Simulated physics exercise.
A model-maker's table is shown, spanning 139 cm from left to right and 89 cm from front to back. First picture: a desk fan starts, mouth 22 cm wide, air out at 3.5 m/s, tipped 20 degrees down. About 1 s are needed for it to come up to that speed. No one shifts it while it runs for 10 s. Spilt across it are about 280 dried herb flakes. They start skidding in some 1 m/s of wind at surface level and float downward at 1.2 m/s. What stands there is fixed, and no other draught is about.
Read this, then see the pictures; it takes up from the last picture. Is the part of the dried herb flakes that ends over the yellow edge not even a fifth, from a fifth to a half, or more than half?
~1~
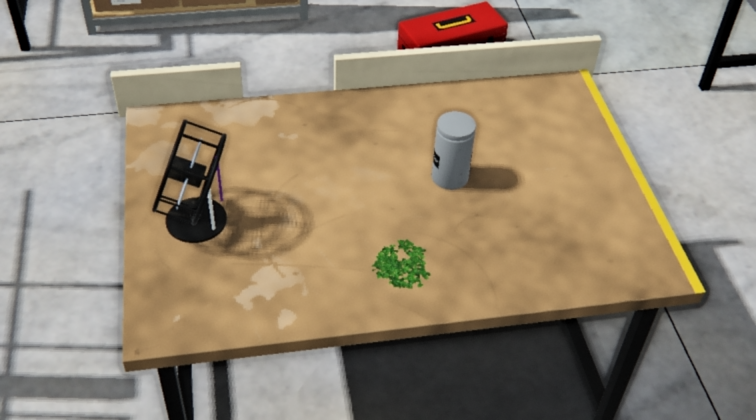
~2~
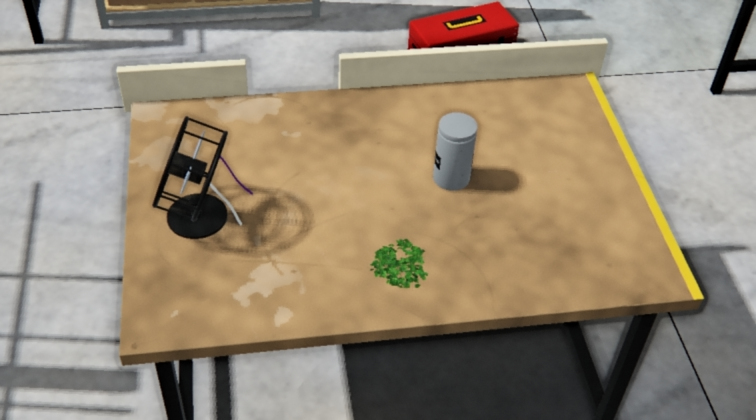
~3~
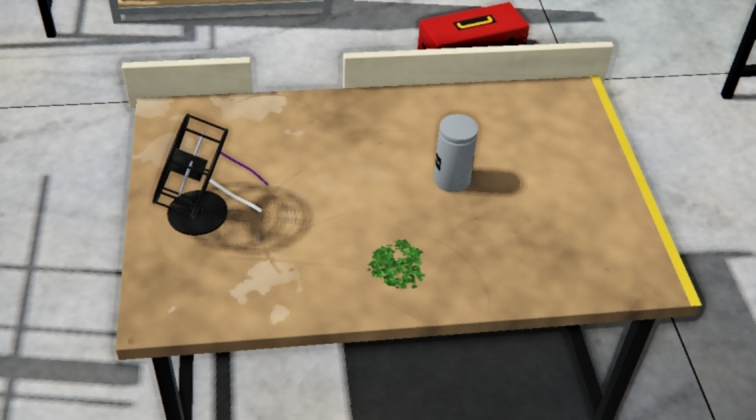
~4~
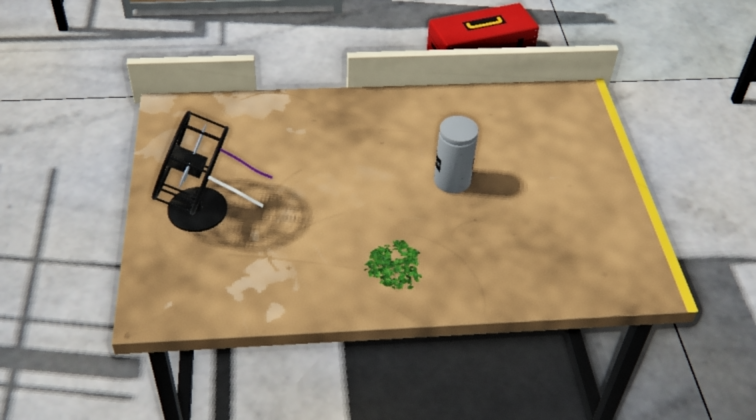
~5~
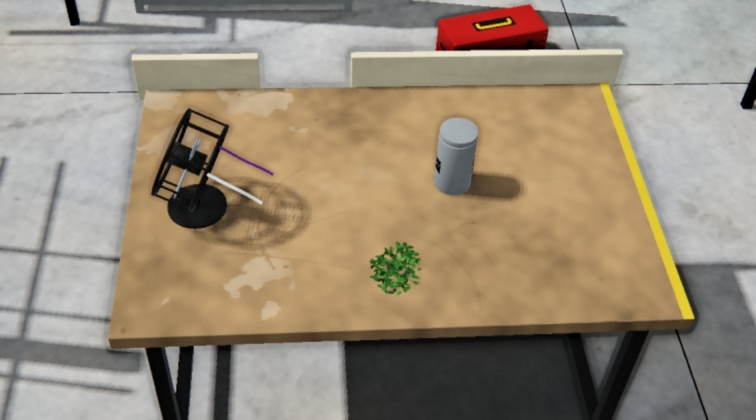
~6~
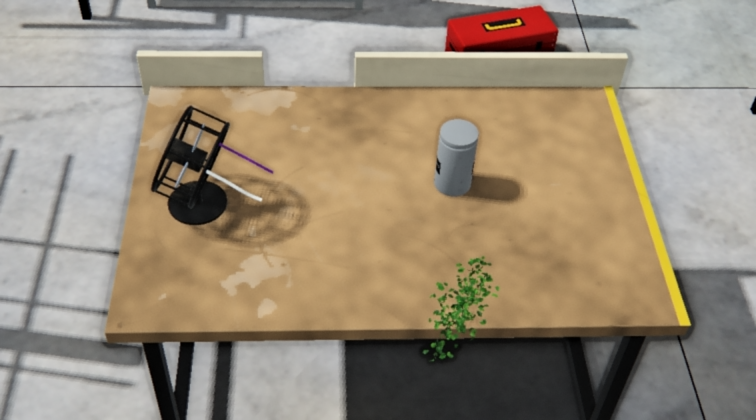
For the dried herb flakes, it's fewer than one in five that end over the yellow edge.
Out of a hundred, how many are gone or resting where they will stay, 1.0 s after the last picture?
Estimate: Close to 100 %.
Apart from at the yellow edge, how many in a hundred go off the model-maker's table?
About 100 per cent of them.
Then, 1.0 s after the last picture, 0 % are on the move or not yet settled, 3 % are over the yellow edge.
Then, 2.2 s after the last picture, 0 % are on the move or not yet settled, 3 % are over the yellow edge.
Then, 4.6 s after the last picture, 0 % are on the move or not yet settled, 3 % are over the yellow edge.
Then, 9.1 s after the last picture, at the end, 3 % are over the yellow edge.
